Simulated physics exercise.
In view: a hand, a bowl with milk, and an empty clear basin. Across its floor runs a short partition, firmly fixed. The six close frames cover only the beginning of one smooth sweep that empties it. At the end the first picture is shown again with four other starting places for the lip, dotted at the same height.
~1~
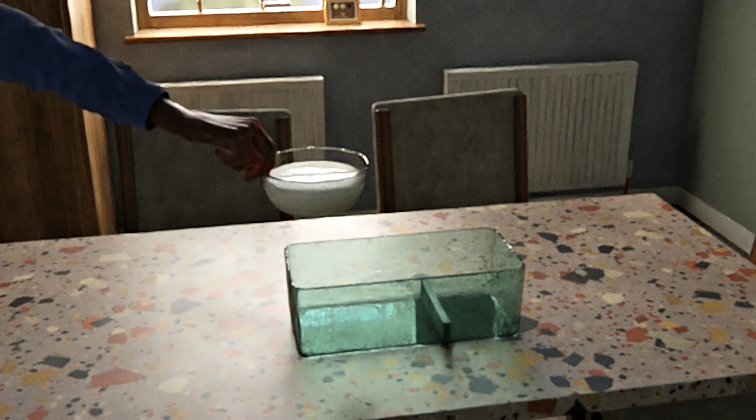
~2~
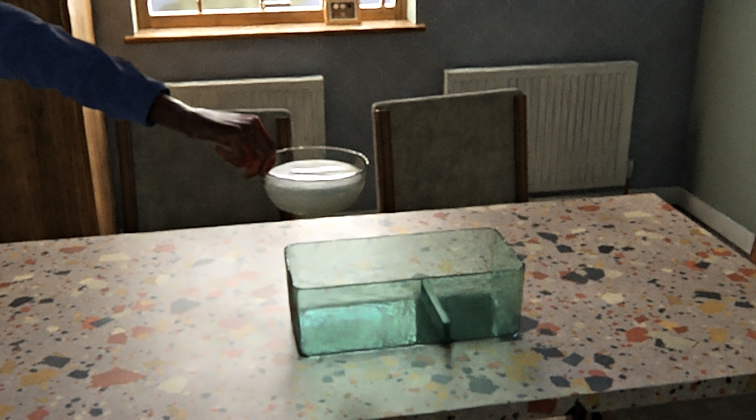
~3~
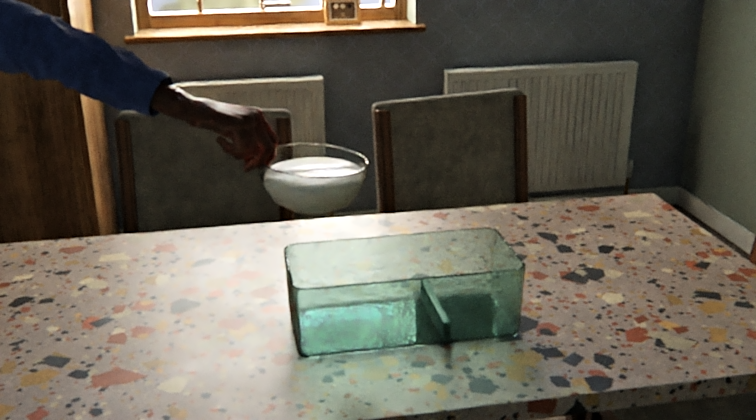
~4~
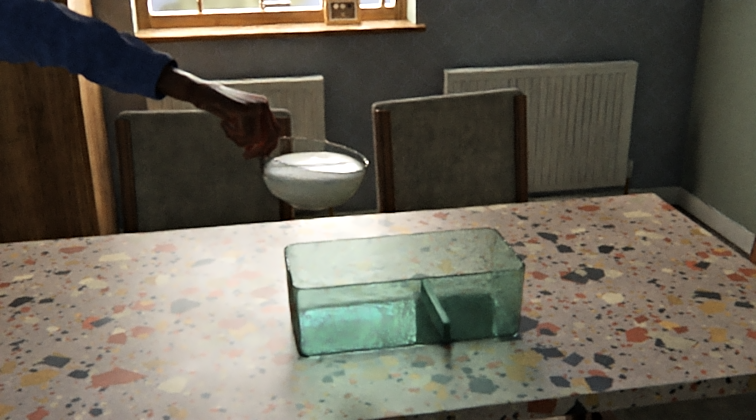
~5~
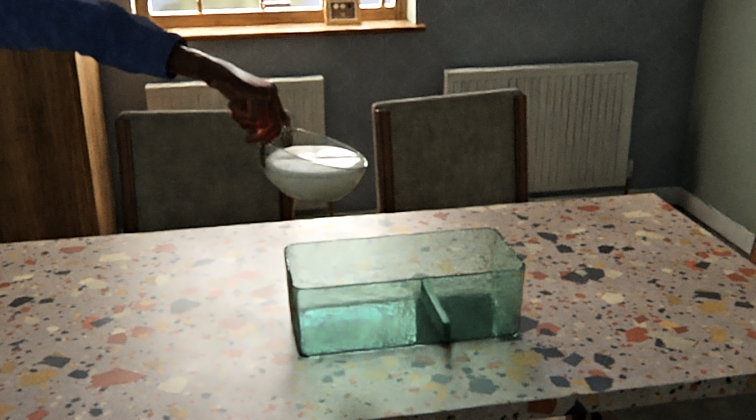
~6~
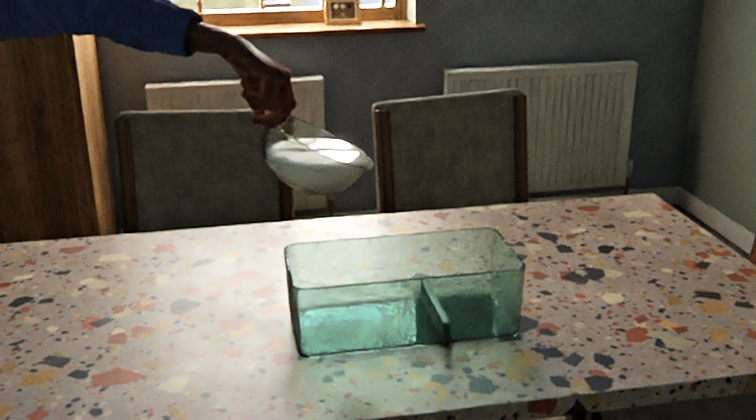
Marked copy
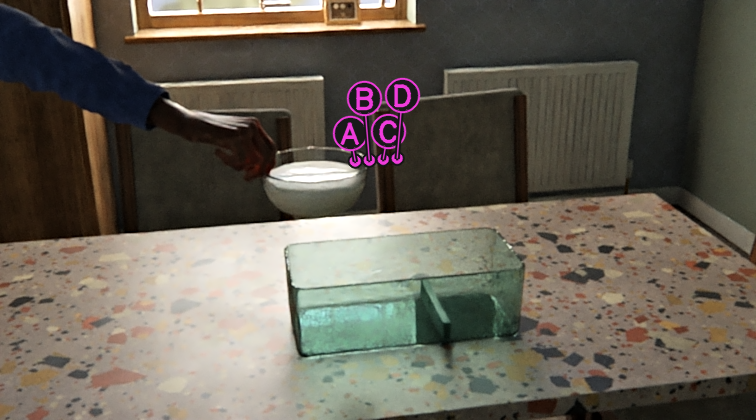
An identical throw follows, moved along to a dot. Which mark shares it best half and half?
Use dot A.
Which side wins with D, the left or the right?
More ends on the right.
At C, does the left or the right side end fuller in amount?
More ends on the right.
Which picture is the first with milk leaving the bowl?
Picture 6.
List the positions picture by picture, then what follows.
In the first picture, upright, lip at (365, 160); basin from (297, 355) to (518, 332); top of the wall at (434, 299); nothing has left yet.
In the second picture, upright, lip at (365, 160); nothing has left yet.
In the third picture, tipped about 5°, lip at (365, 160); nothing has left yet.
In the fourth picture, tipped about 11°, lip at (365, 160); nothing has left yet.
In the fifth picture, tipped about 19°, lip at (365, 160); nothing has left yet.
In the sixth picture, tipped about 28°, lip at (365, 160); milk is over the lip, down to (368, 165).
In magenta, A at (355, 161); B at (369, 160); C at (383, 159); D at (397, 158).
With A, about 48 % ends left of the wall and 51 % right of it.
With B, about 28 % ends left of the wall and 70 % right of it.
With C, about 19 % ends left of the wall and 80 % right of it.
With D, about 18 % ends left of the wall and 80 % right of it.
